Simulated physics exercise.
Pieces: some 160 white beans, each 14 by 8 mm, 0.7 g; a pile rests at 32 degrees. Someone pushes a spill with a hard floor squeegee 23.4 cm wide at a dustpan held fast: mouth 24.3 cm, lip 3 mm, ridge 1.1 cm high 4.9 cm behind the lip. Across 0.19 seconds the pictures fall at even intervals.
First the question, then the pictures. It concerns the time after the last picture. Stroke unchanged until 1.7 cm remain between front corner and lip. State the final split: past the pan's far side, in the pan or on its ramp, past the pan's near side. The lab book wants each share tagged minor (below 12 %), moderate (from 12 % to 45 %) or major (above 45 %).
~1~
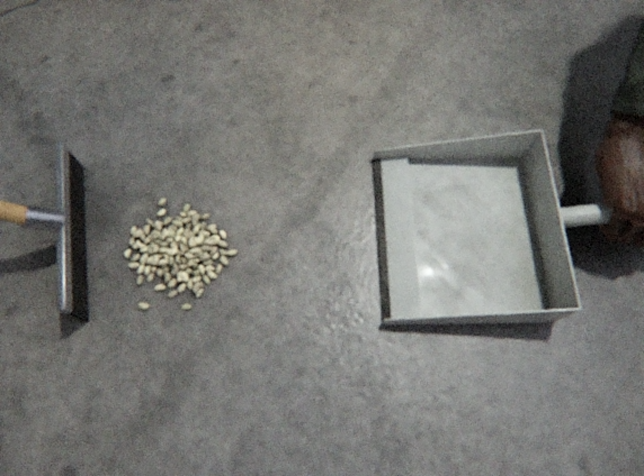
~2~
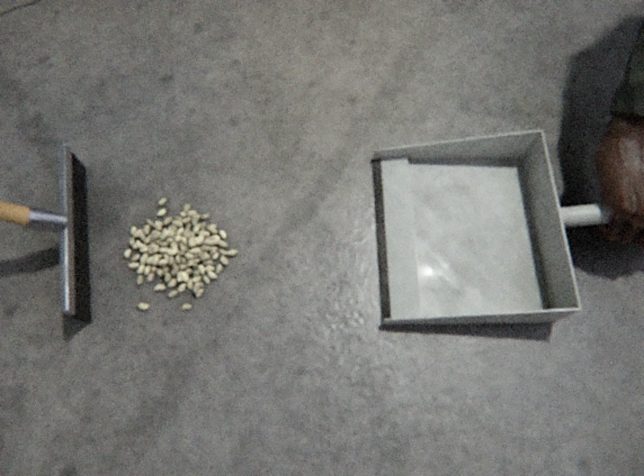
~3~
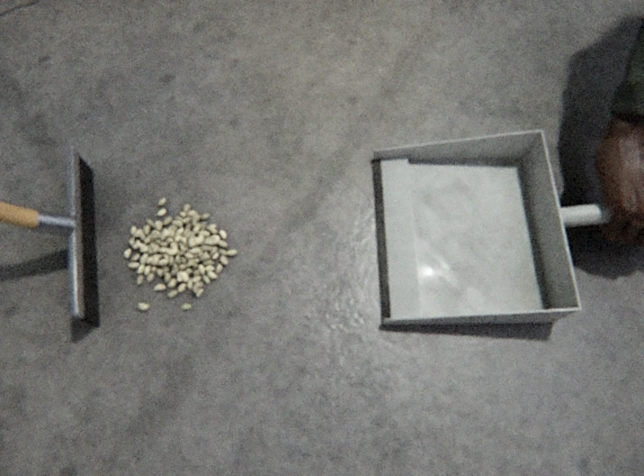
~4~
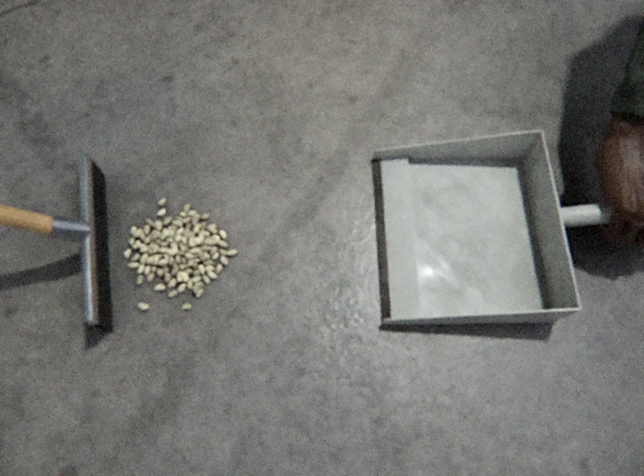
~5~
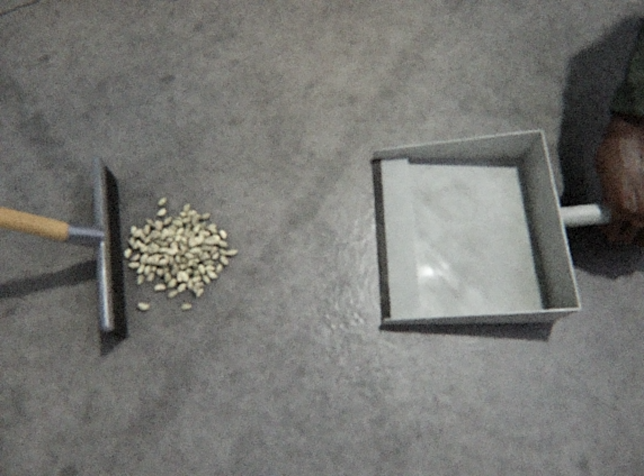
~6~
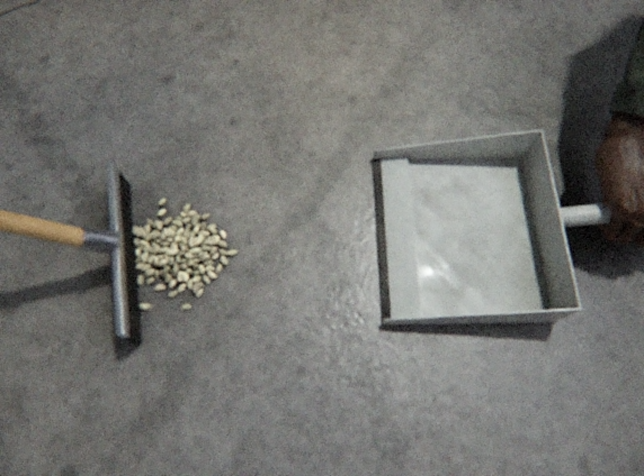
Tags: Far side = minor; pan = minor; near side = moderate.
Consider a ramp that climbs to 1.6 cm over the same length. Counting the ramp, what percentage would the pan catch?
Then around 0 percent, ramp counted.
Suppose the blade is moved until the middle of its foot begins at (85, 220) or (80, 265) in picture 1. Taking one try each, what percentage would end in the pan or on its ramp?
First try about 0 per cent, second about 0 per cent.
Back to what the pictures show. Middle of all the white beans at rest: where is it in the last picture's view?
Centre at rest: Approx. (353, 262) px.
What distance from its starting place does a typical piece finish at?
Roughly 24 cm.
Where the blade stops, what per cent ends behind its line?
35 %.
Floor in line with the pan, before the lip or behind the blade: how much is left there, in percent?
That works out near 80 percent.
Then, 0.28 s after the last picture, middle of the blade 19 cm from the lip; 0 % over the lip, far side 0 %, near side 5 %.
Then, 0.46 s after the last picture, middle of the blade 9 cm from the lip; 0 % over the lip, far side 0 %, near side 10 %.
Then, 0.76 s after the last picture, middle of the blade 4 cm from the lip; 0 % over the lip, far side 0 %, near side 20 %.
In the end, far side 0 %, pan 0 %, near side 20 %, in front of the lip or behind the blade 80 %.
